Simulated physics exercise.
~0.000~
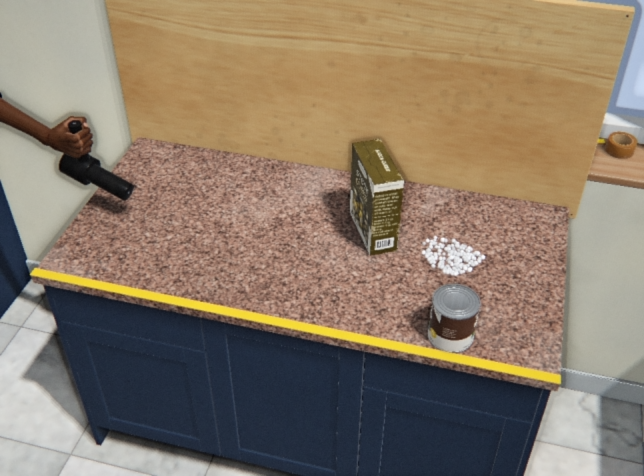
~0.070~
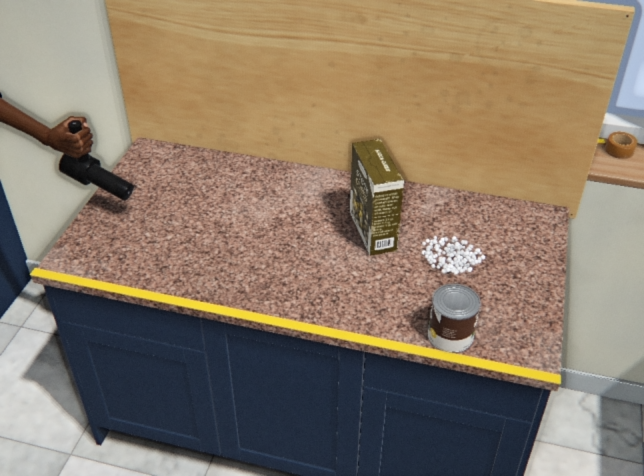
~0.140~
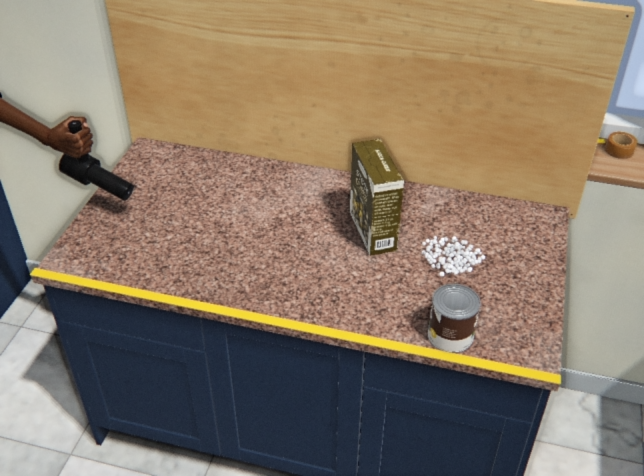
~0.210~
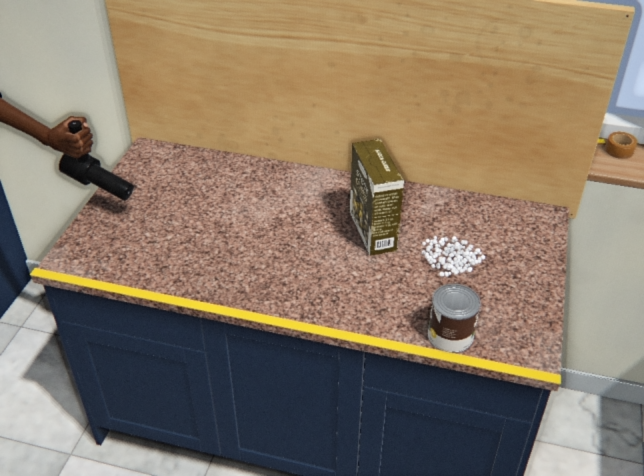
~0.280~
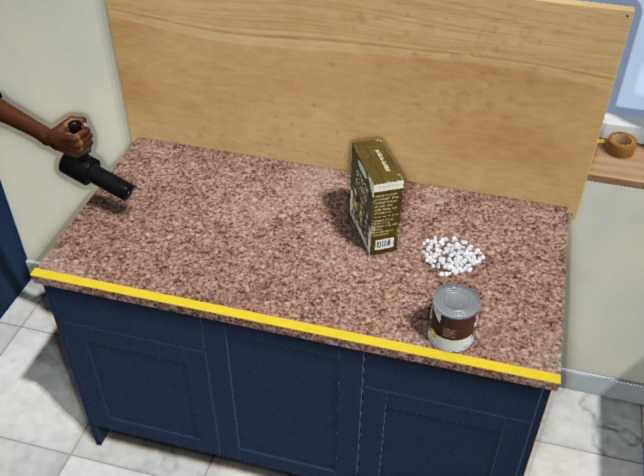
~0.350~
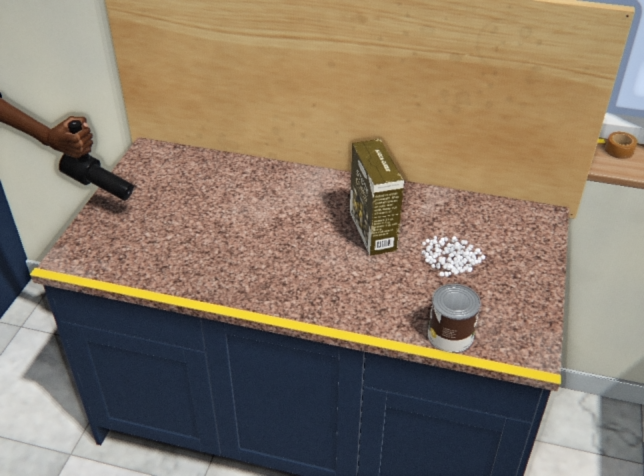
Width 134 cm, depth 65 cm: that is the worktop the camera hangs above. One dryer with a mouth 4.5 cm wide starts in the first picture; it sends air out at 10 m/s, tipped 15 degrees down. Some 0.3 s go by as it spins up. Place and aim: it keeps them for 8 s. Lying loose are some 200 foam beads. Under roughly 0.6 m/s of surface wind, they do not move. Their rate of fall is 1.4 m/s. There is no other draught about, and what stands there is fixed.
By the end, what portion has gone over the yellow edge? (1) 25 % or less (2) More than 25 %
25 % or less.
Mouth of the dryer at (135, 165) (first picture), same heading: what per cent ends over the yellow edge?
In that case roughly 0 percent.
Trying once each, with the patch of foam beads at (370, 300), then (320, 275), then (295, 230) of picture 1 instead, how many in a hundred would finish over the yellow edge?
It goes 40 %, then 20 %, then 0 %.
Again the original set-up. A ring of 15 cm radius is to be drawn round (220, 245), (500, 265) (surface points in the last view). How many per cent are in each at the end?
I would say around 0 % and 20 % respectively.
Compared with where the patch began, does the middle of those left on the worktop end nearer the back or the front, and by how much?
Toward the rear, roughly 5 cm.
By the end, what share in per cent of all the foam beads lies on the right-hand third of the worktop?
I'd estimate around 30 per cent.
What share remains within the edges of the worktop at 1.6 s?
I reckon some 80 %.
After 1.6 s the count stands so, 0 % are over the yellow edge; the middle of those still in play is near (461, 255).
After 2.6 s the count stands so, 0 % are over the yellow edge; the middle of those still in play is near (456, 253).
After 4.4 s the count stands so, 0 % are over the yellow edge; the middle of those still in play is near (459, 253).
After 8.0 s, at the end, 0 % are over the yellow edge; the middle of those still in play is near (452, 246).
